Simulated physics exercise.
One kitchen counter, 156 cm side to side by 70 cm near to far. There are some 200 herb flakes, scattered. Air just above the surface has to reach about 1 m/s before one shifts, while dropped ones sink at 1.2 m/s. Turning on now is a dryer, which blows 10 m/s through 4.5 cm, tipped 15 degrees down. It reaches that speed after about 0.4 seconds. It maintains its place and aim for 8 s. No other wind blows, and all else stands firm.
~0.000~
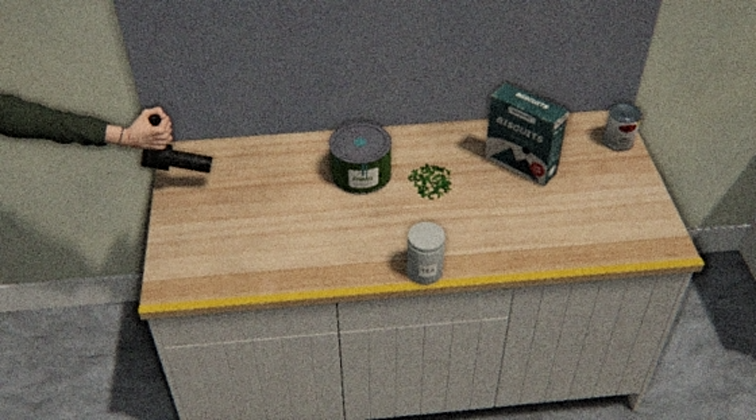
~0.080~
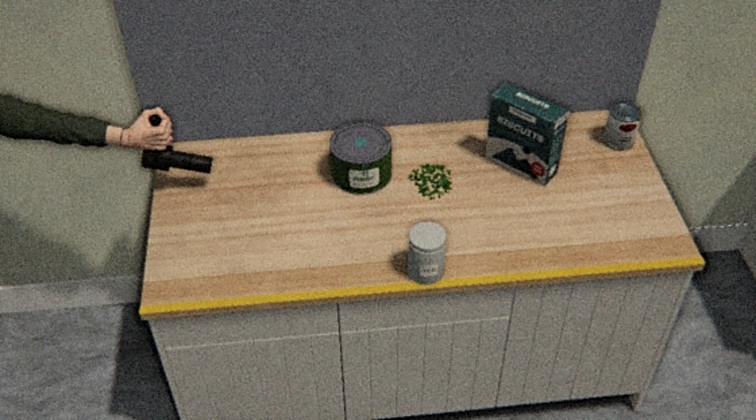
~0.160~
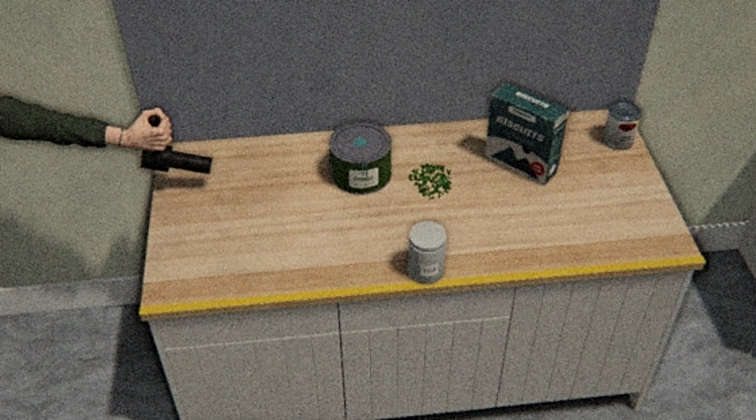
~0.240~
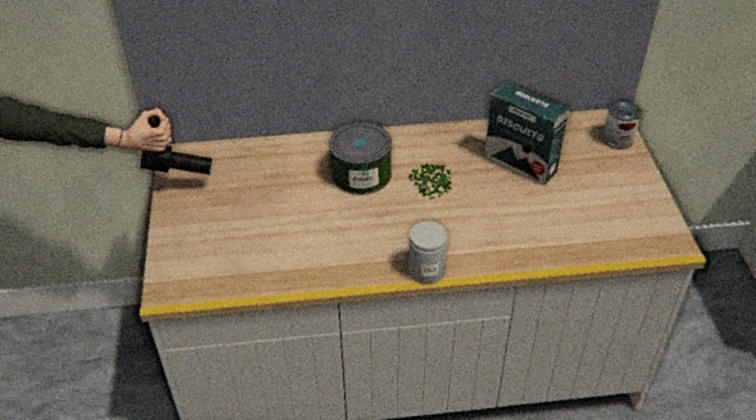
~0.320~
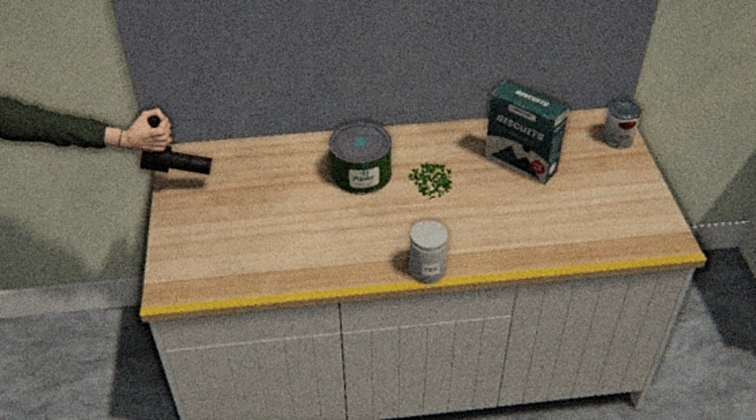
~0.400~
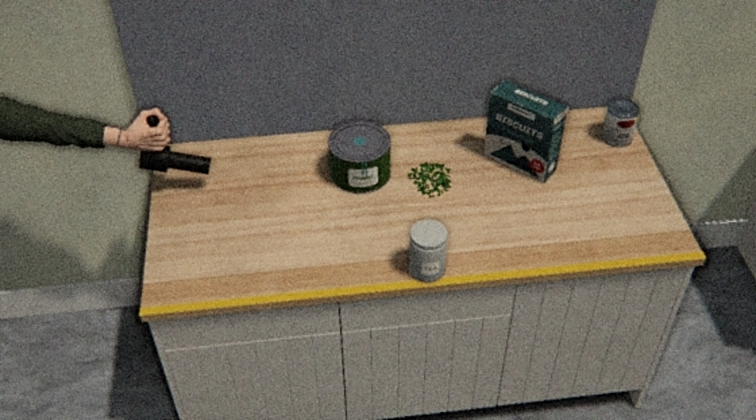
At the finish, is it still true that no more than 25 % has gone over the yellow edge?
Yes, it is still true.
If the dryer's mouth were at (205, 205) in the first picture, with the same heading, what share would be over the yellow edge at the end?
Outcome: Some 0 in a hundred.
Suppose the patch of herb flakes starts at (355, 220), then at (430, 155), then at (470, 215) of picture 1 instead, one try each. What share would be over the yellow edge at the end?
Results, one try each: 50 %, 0 %, 30 %.
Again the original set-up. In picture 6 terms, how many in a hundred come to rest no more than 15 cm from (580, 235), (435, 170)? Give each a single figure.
Estimates in listed order: 0 %; 70 %.
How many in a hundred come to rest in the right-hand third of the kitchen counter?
I'd estimate around 20 per cent.
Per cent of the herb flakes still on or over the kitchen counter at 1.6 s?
Around 100 in a hundred are still there.
After 1.6 s the count stands so, 0 % are over the yellow edge; the middle of those still in play is near (437, 174).
After 2.6 s the count stands so, 0 % are over the yellow edge; the middle of those still in play is near (442, 175).
After 4.4 s the count stands so, 0 % are over the yellow edge; the middle of those still in play is near (442, 175).
After 8.0 s, at the end, 0 % are over the yellow edge; the middle of those still in play is near (442, 173).
